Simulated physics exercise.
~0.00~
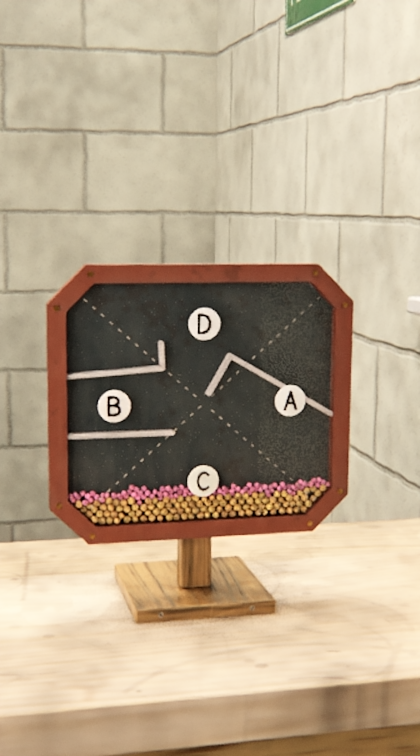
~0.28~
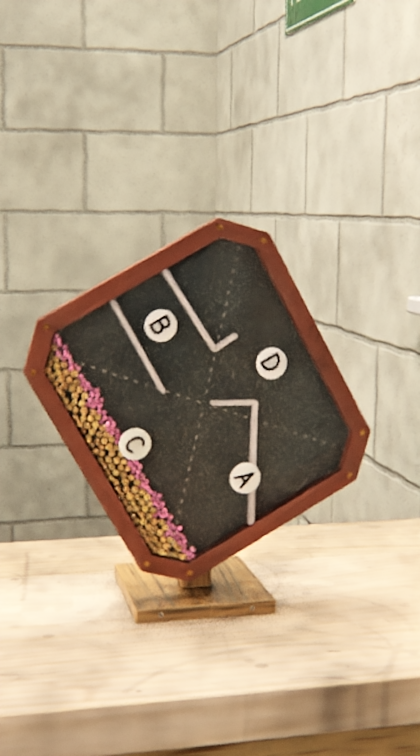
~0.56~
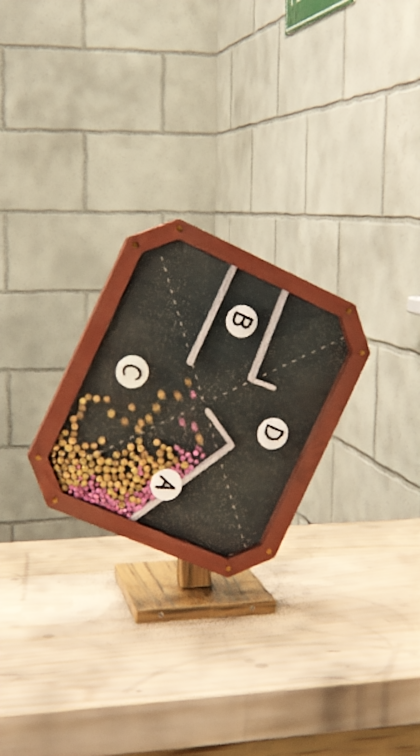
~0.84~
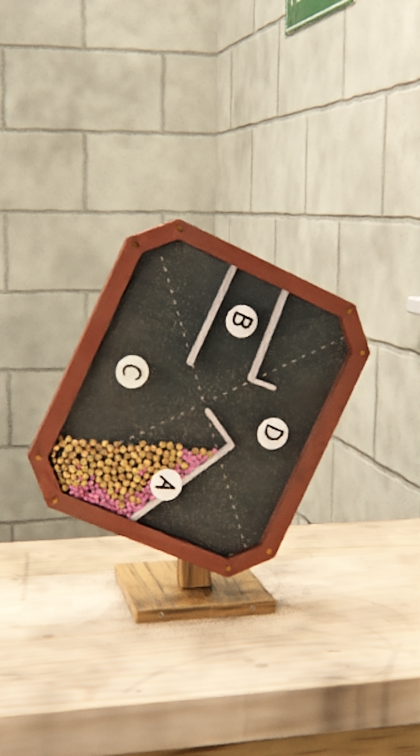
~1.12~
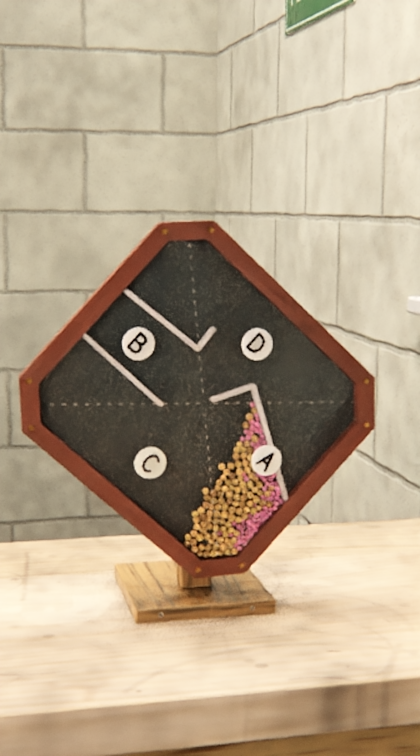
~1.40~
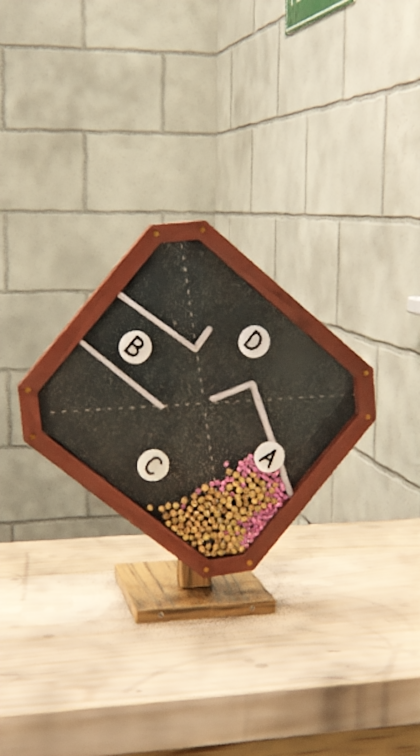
Small tan and pink beads in an upright red-framed case slid down as it turned clockwise well past its side, gathering around the wedge marked A, then shifted right as it swung partway back, and ended heaped at the bottom across A and C.
